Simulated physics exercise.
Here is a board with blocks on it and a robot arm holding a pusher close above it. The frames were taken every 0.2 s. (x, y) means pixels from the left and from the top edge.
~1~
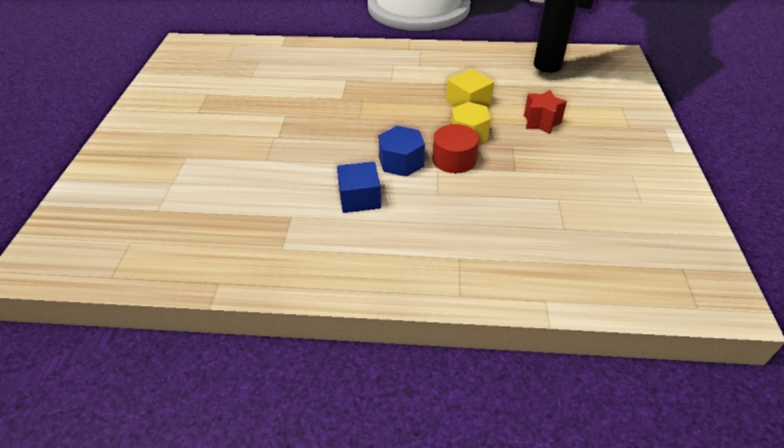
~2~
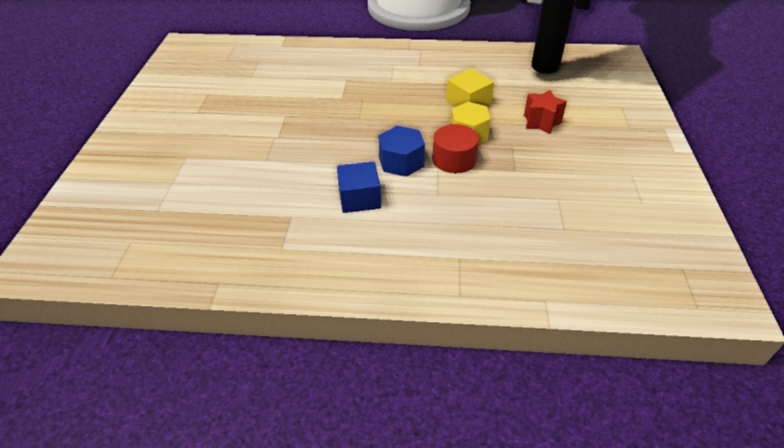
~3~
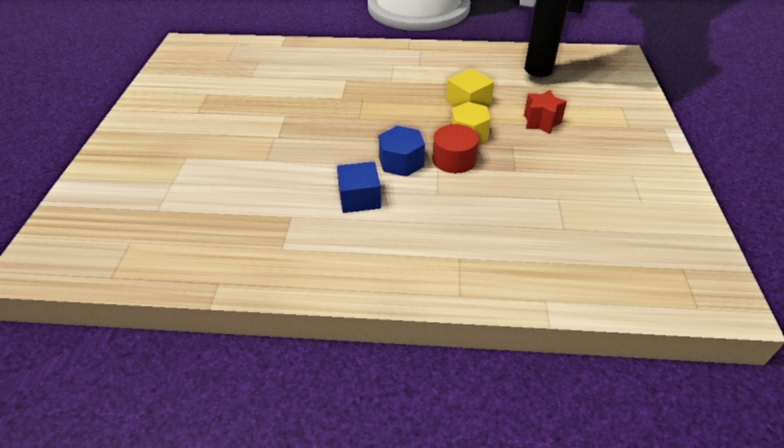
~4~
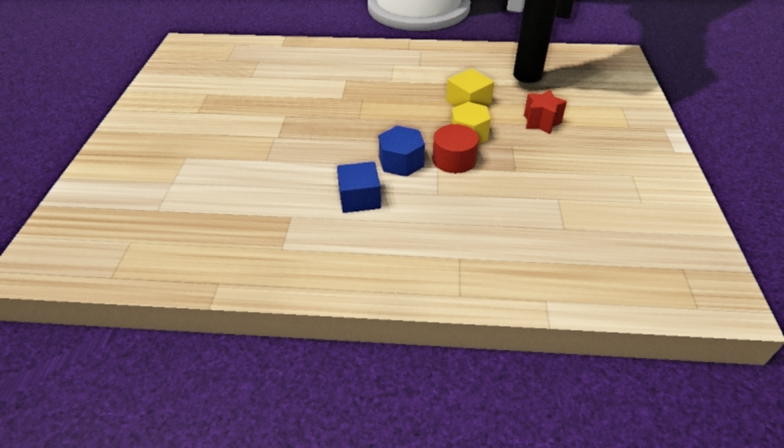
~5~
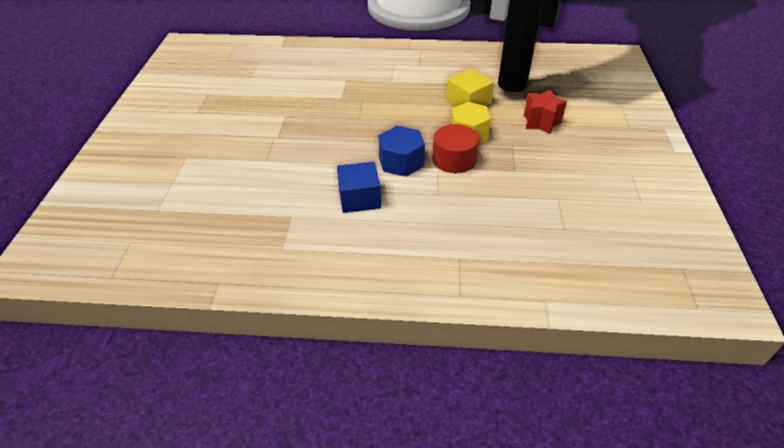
A black pusher on a robot arm, its white base partly in view, reaches over the far right of a pale wooden board on purple fabric, seen from above the near edge by a still camera. Two yellow blocks sit above a red cylinder, with two blue blocks to the left and a red star to the right. The pusher slides left and nearer, between the yellow blocks and star, while every block stays still.
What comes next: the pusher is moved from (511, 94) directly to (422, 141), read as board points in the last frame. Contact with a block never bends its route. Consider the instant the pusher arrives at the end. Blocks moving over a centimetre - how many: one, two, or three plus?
Blocks displaced: At least 3.
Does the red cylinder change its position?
I'd say yes.
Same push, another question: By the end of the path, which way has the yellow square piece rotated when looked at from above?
My prediction: CW.
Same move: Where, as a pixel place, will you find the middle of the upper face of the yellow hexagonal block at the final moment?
Somewhere near (466, 125).
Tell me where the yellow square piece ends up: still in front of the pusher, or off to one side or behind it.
Slid off.
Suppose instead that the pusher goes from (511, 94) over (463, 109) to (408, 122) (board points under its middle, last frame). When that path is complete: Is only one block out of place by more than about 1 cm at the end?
Yes - that is the case.
The first path, step by step. One third of the way, pusher at (484, 100); yellow square piece at (453, 82), turned 45° clockwise.
Two thirds of the way, pusher at (455, 115); red cylinder at (456, 147); yellow square piece at (441, 84), turned 85° clockwise; yellow hexagonal block at (466, 122), turned 40° anticlockwise.
At the end, pusher at (423, 132); blue hexagonal block not moved; red cylinder at (457, 150); yellow square piece at (441, 84), turned 85° clockwise; yellow hexagonal block at (466, 125), turned 65° anticlockwise.
